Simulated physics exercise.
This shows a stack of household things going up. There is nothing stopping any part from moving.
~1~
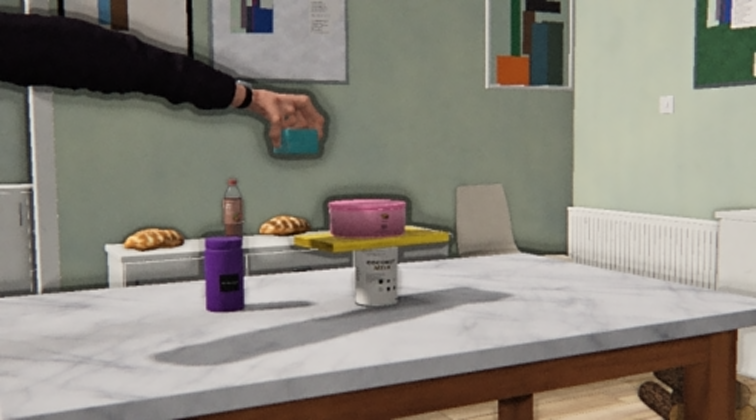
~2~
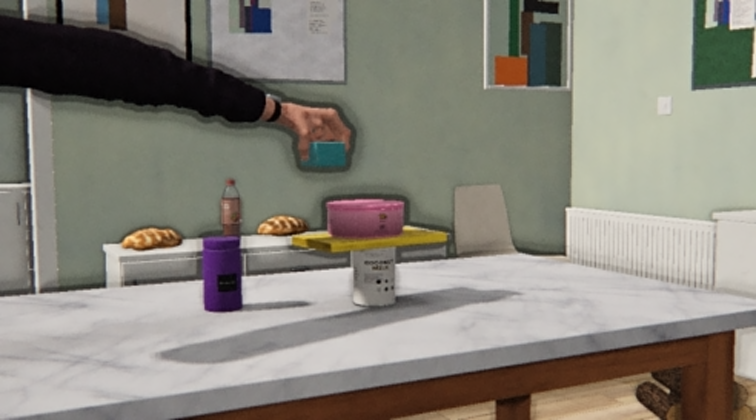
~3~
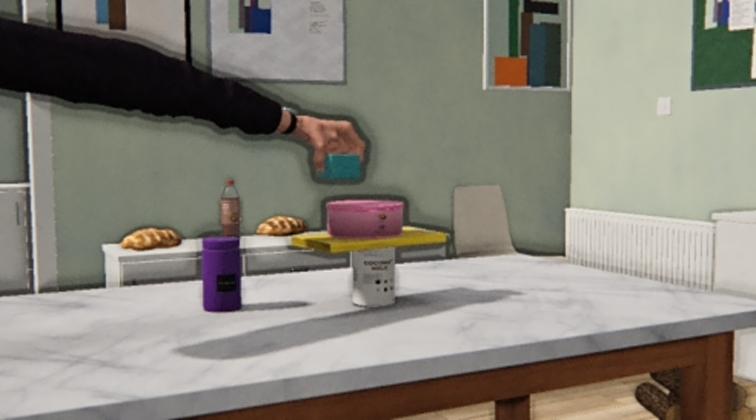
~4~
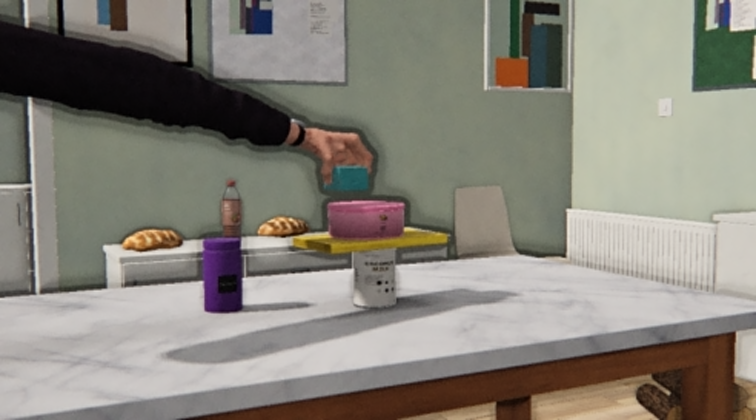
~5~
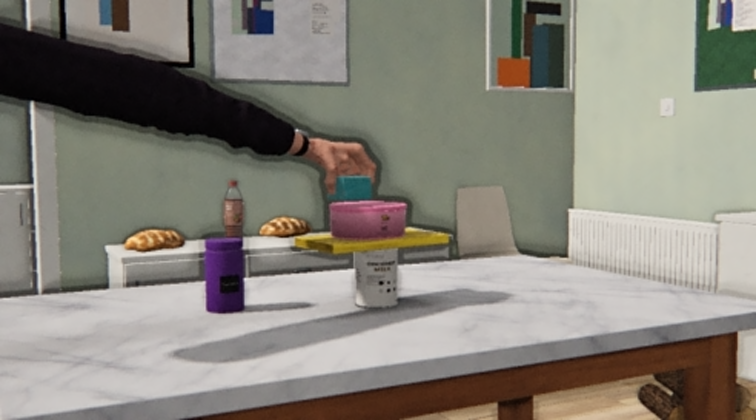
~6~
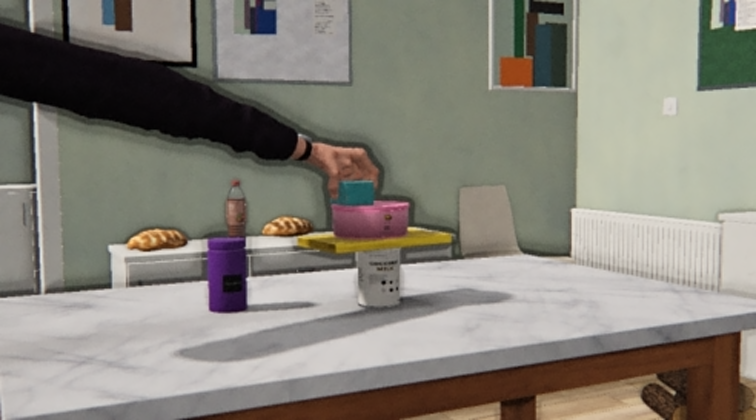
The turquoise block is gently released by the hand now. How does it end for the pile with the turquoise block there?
The pile will be okay.
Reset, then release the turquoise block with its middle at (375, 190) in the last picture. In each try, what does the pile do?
After that, the pile stays intact.
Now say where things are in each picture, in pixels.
Still above its spot; turquoise block (296, 142); pink tub (368, 219), in the first picture.
Still above its spot; turquoise block (323, 154); purple jar (222, 274), in the second picture.
Still above its spot; turquoise block (338, 166); pink tub (365, 219), in the third picture.
Still above its spot; turquoise block (346, 178); purple jar (223, 275), in the fourth picture.
Still above its spot; turquoise block (349, 188); pink tub (368, 220), in the fifth picture.
Set down, still held; turquoise block (352, 193); purple jar (227, 274), in the sixth picture.
Then, 0.20 s on from there, no change.
Then, 0.30 s on from there, turquoise block resting near (352, 193).
In the end, all 5 unmoved. At the end, from the last picture's camera, turquoise block near (352, 193). The pile stays up.
